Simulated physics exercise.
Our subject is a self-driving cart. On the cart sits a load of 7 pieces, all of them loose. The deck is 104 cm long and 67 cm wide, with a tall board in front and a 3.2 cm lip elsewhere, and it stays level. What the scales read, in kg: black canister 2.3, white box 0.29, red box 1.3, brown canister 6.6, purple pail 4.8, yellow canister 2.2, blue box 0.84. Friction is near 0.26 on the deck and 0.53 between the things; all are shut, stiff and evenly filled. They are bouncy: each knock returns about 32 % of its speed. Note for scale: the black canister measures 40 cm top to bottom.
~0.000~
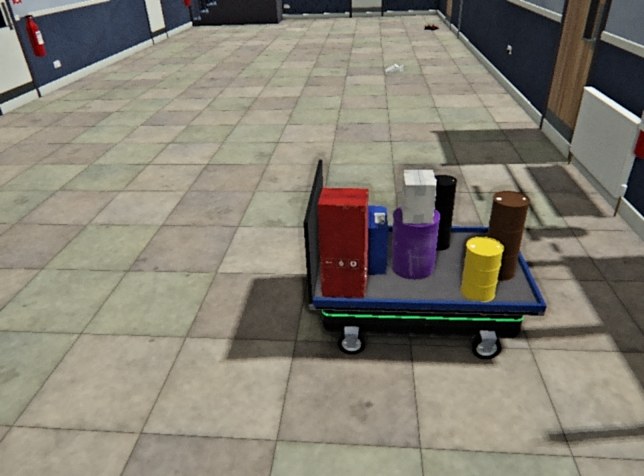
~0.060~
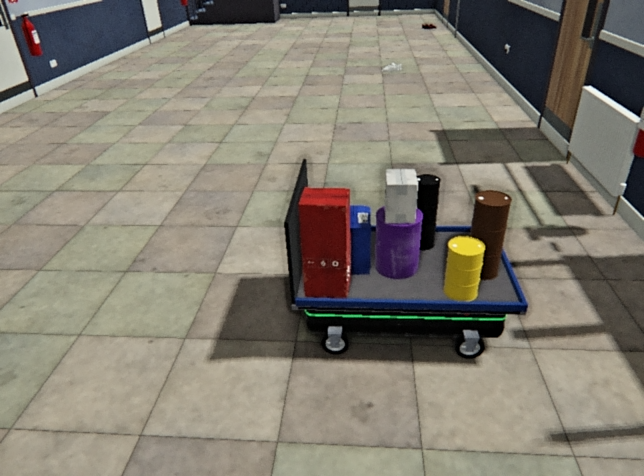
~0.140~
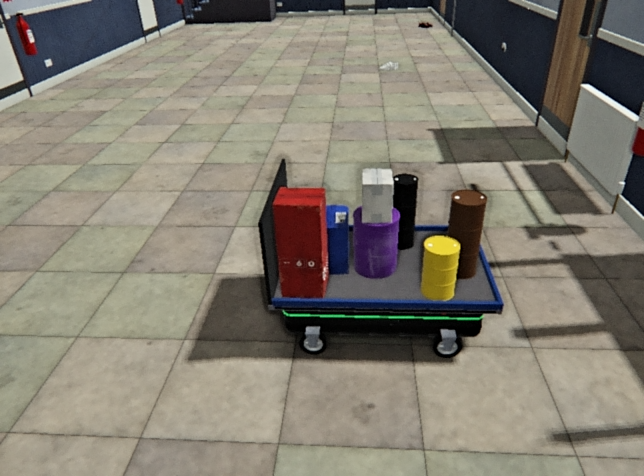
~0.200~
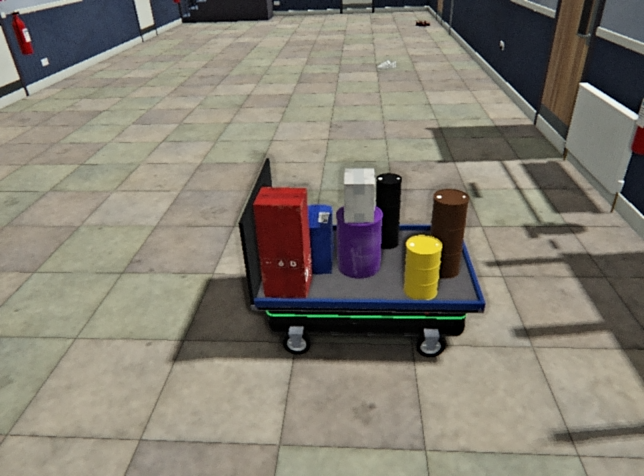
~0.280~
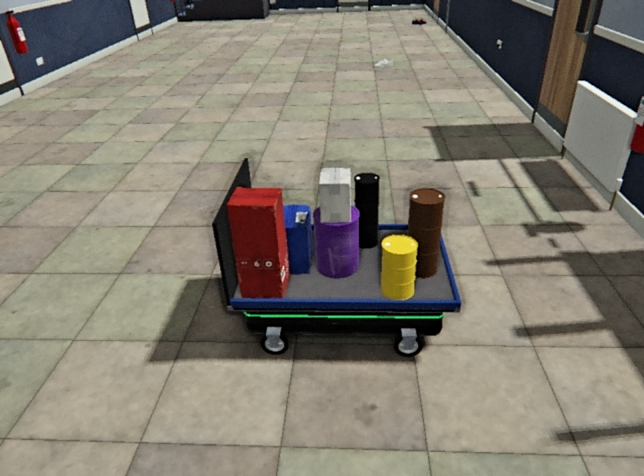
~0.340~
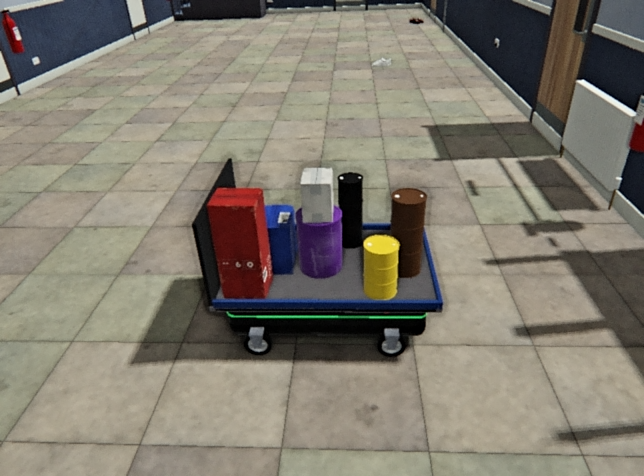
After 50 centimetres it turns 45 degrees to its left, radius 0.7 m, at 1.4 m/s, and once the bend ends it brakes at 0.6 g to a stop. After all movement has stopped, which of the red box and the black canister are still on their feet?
My prediction: Most likely the red box does not pitch over. Most likely the black canister pitches over.
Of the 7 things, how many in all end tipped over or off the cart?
That makes 1.
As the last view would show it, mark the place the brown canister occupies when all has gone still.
It ends up near (164, 300).
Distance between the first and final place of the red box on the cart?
Start to finish, roughly 10 cm.
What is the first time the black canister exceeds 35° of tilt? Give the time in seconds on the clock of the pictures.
At around 1.1 seconds on the pictures' clock.
By 0.64 s, 90 cm covered, turned 20°; red box 20 cm from its spot near (155, 257); black canister 5 cm from its spot near (260, 220); blue box 15 cm from its spot.
By 0.94 s, 132 cm covered, turned 45°; black canister tilted 17° near (156, 253); red box 24 cm from its spot near (61, 327); blue box 19 cm from its spot.
By 1.24 s, 152 cm covered, turned 45°, stopped; black canister on its side near (55, 314); red box 12 cm from its spot near (12, 373); white box 21 cm from its spot.
By 1.44 s, 152 cm covered, turned 45°, stopped; black canister now off the cart; red box 10 cm from its spot near (14, 377); white box 24 cm from its spot.
When it is over (1.9 s), off the cart and tipped over, black canister; not toppled but over 10 cm from the start, white box, brown canister, purple pail, yellow canister and blue box; the last one within 10 cm of the start. In the last view, red box near (14, 377).
